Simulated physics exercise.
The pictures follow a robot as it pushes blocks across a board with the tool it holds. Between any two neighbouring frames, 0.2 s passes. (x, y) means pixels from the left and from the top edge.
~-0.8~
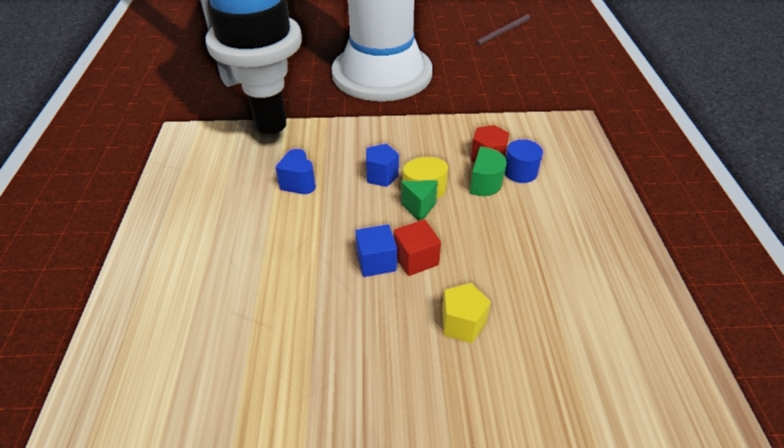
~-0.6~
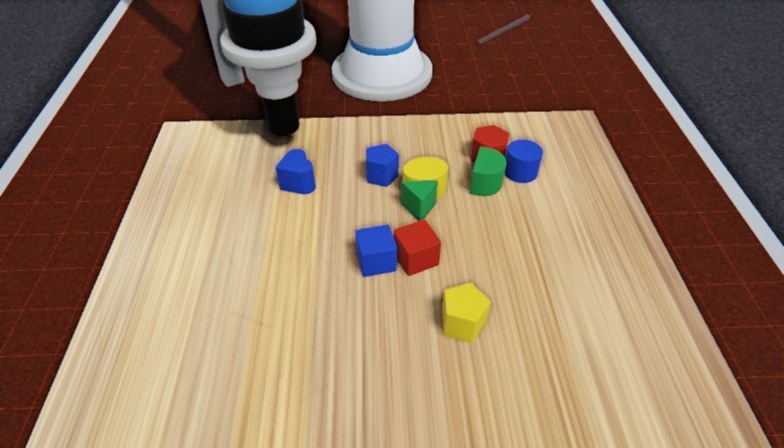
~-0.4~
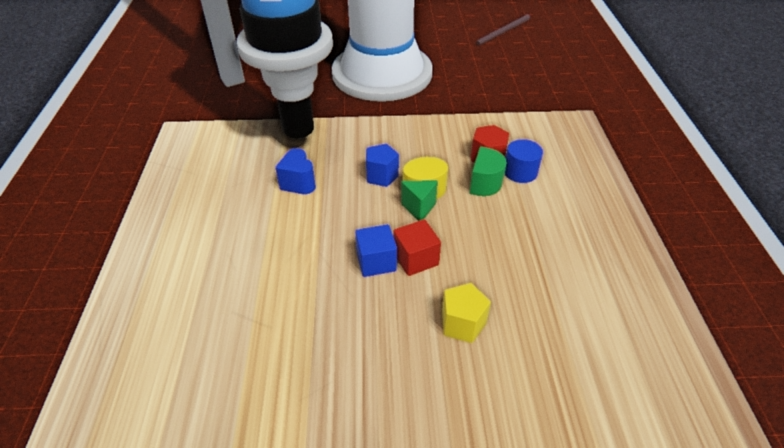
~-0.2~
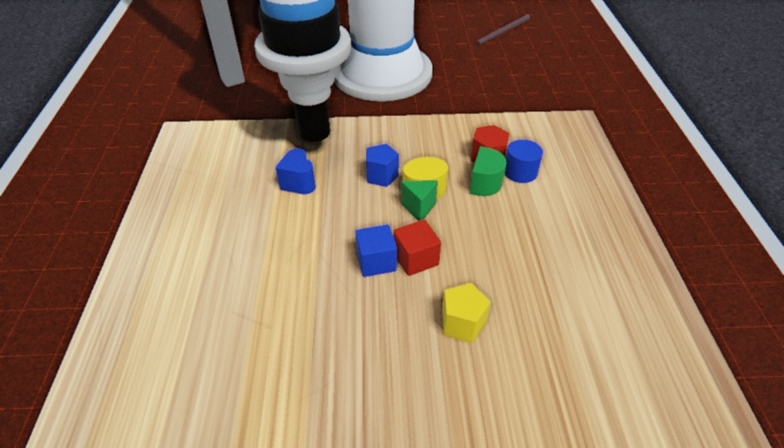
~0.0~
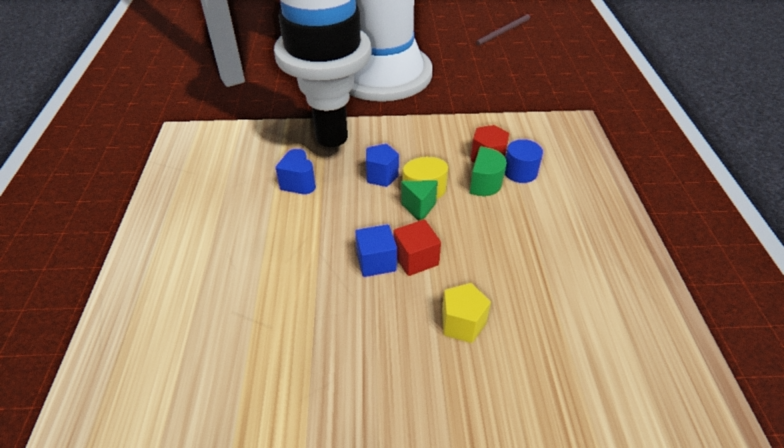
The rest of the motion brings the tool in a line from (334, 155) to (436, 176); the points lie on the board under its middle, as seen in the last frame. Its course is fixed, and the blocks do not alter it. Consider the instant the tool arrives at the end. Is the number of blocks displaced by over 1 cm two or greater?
Yes
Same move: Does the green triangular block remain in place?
Going by the path, no.
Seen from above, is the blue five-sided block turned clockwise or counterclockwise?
It turns clockwise.
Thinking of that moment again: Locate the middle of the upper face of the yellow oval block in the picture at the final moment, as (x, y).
Its top middle: (440, 177).
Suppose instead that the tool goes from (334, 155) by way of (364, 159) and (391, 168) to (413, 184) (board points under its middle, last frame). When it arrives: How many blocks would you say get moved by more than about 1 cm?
I'd say three or more blocks get moved.
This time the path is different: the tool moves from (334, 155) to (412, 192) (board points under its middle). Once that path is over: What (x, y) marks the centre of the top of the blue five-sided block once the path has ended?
Around pixel (441, 184).
The first path, step by step. One third of the way, tool (366, 146); blue five-sided block (386, 156).
Two thirds of the way, tool (401, 153); blue five-sided block (400, 167), turned 20° clockwise; green triangular block (425, 194), turned 20° clockwise; yellow oval block (436, 174), turned 20° anticlockwise.
At the end, tool (437, 160); blue heart-shaped block unmoved; blue five-sided block (403, 168), turned 35° clockwise; green triangular block (426, 197), turned 25° clockwise; yellow oval block (440, 177), turned 25° anticlockwise.
